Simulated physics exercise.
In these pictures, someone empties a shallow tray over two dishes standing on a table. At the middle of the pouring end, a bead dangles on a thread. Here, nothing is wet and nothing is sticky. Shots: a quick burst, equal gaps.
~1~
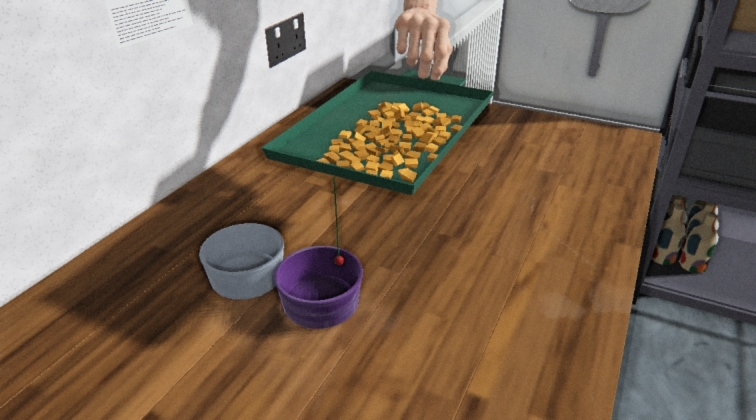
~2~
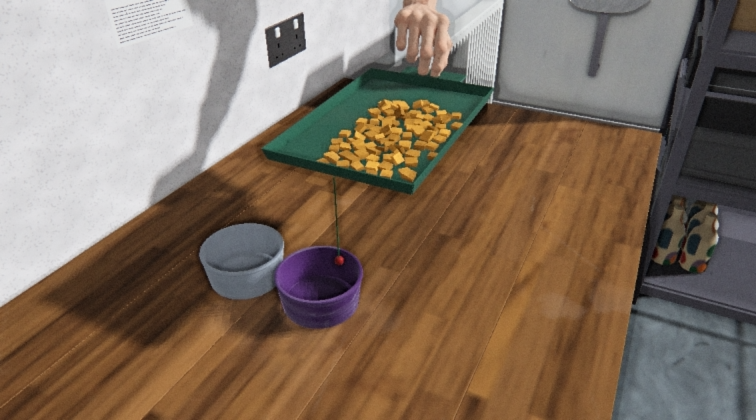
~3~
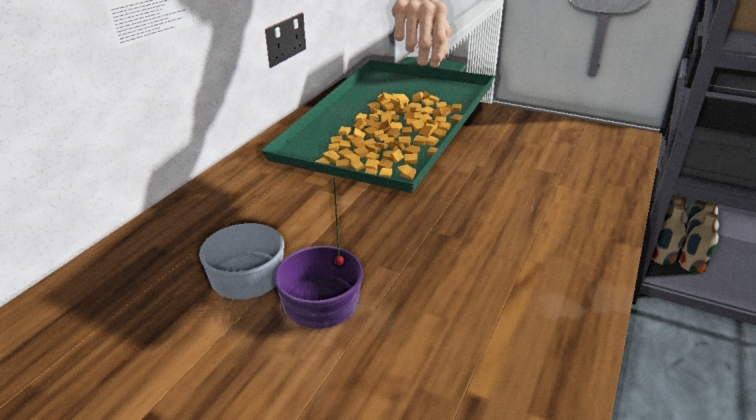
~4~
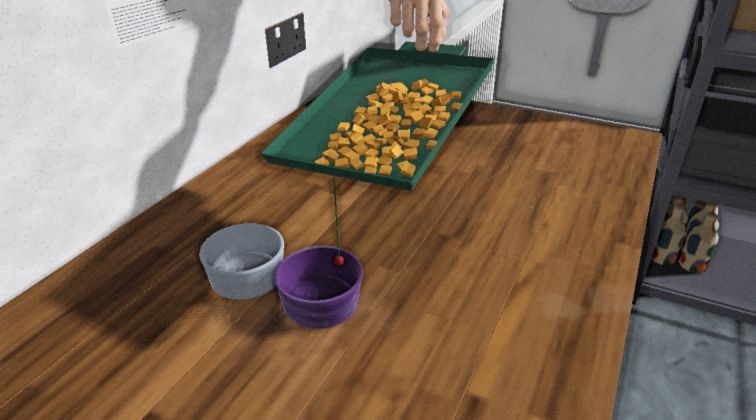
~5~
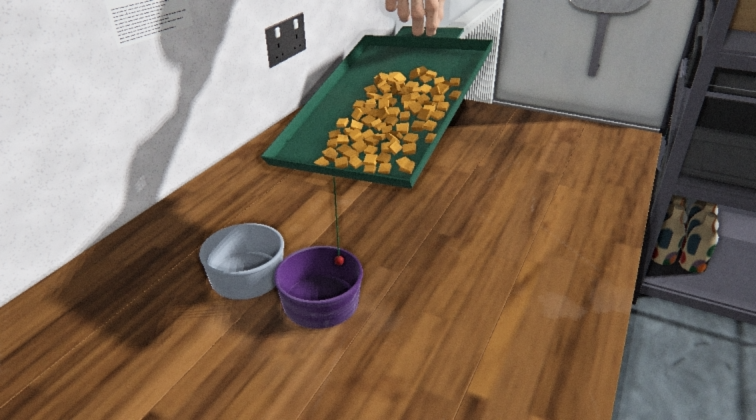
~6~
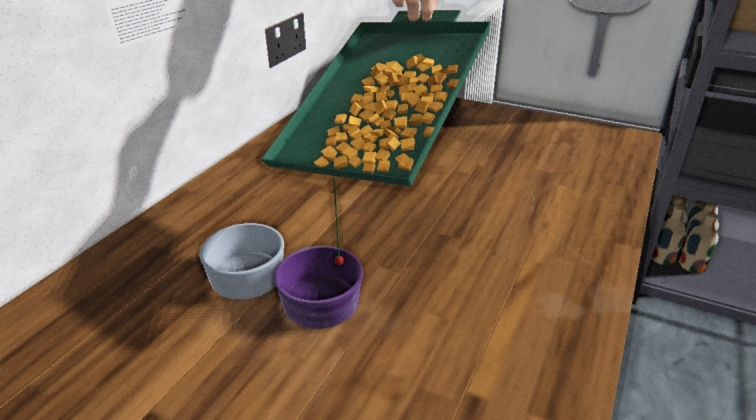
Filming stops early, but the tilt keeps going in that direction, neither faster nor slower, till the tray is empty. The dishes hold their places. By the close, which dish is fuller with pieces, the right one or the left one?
The right one.
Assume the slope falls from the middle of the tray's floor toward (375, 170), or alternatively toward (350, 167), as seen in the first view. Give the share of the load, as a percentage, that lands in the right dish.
I'd say some 20 in a hundred at first, then 30 in a hundred.
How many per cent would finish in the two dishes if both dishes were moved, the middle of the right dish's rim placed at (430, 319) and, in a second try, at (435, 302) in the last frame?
First try: Around 10 percent; second try: Around 10 percent.
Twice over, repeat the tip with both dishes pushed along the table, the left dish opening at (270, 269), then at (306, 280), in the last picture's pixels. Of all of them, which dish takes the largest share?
First try: The leftmost dish. Second try: The leftmost dish.
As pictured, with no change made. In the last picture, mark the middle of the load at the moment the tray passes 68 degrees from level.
Look about (304, 158) in the last picture.
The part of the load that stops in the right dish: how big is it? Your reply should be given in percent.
It works out to roughly 50 percent of the load.
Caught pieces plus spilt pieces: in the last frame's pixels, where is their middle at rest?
Centre at rest: Close to (292, 296).
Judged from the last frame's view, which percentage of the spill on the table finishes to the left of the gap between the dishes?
I make it about 70 percent or so.
Soon, tray tipped steeply; most on the tray; a small part in the air.
A while on, tray tipped past a quarter turn; a stray few on the tray; about a third in the right dish; about a quarter in the left dish; about a quarter outside both; about a quarter in the air.
Towards the end, tray tipped past a quarter turn; about half in the right dish; about a quarter in the left dish; about a third outside both.
Finally, tray tipped past a quarter turn; about half in the right dish; about a quarter in the left dish; about a third outside both.
